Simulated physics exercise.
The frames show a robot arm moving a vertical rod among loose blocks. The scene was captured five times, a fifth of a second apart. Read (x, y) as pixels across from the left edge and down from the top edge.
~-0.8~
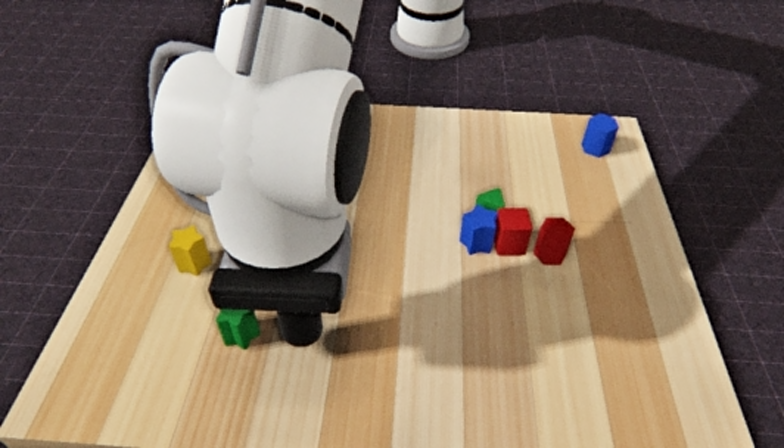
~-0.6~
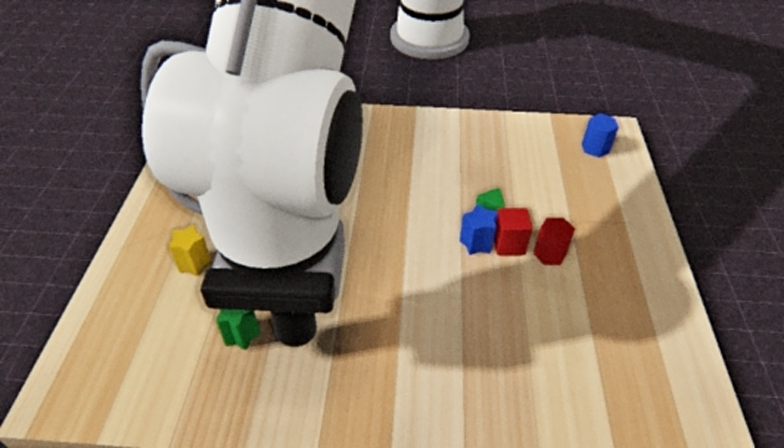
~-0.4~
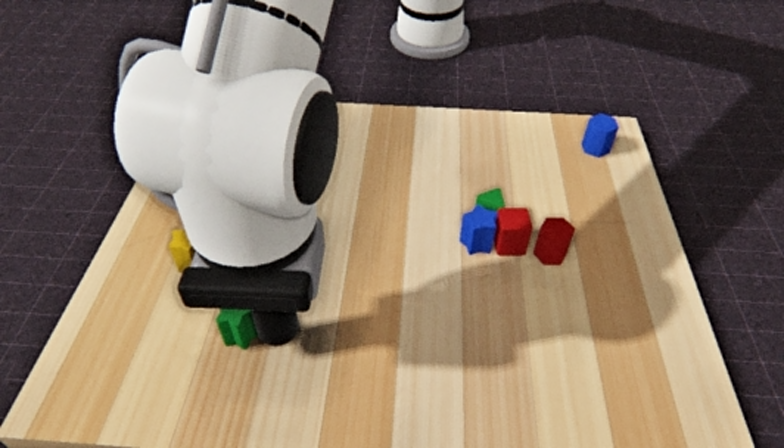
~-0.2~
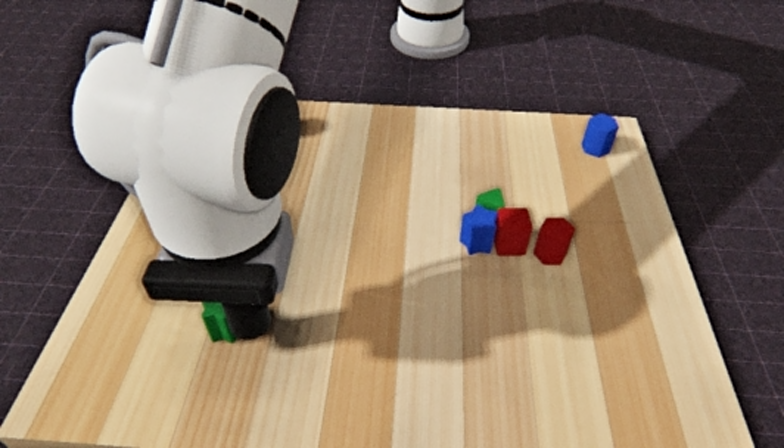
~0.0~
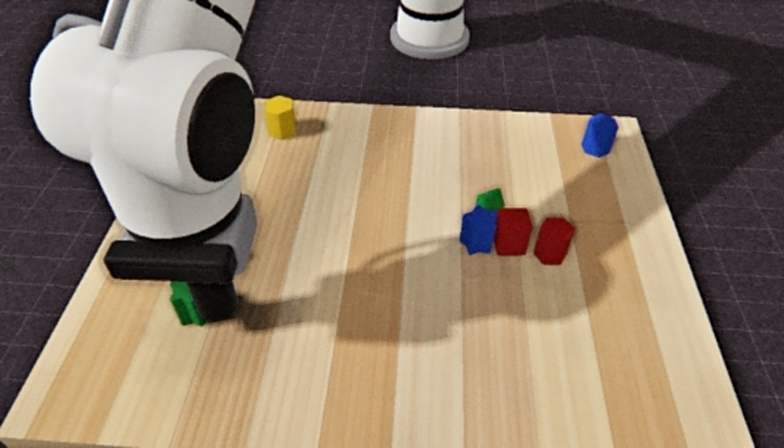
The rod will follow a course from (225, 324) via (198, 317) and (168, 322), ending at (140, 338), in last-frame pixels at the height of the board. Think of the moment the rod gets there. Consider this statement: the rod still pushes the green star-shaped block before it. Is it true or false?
Verdict: False.
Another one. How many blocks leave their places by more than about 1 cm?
Most likely one.
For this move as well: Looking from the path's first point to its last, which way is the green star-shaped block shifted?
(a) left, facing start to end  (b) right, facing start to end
b - right, facing start to end.
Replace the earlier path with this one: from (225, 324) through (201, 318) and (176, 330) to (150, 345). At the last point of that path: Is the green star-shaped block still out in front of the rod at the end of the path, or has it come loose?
Expect to find it next to or behind the rod.
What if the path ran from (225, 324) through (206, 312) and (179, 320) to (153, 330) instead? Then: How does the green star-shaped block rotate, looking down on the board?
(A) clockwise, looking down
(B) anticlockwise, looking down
A
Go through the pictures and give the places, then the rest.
The first picture shows rod tip at (303, 331); block tops, yellow star-shaped block at (185, 237); green star-shaped block partly hidden.
The second picture shows rod at (297, 331); blocks unchanged.
The third picture shows rod at (279, 330); blocks unchanged.
The fourth picture shows rod at (251, 324); green star-shaped block at (218, 304).
The fifth picture shows rod at (219, 307); yellow star-shaped block hidden; green star-shaped block at (186, 288).
The first path, step by step. Halfway along, rod at (174, 302); green star-shaped block at (145, 279).
At the end, rod at (131, 322); yellow star-shaped block in place; green star-shaped block at (131, 280), turned 40° clockwise.
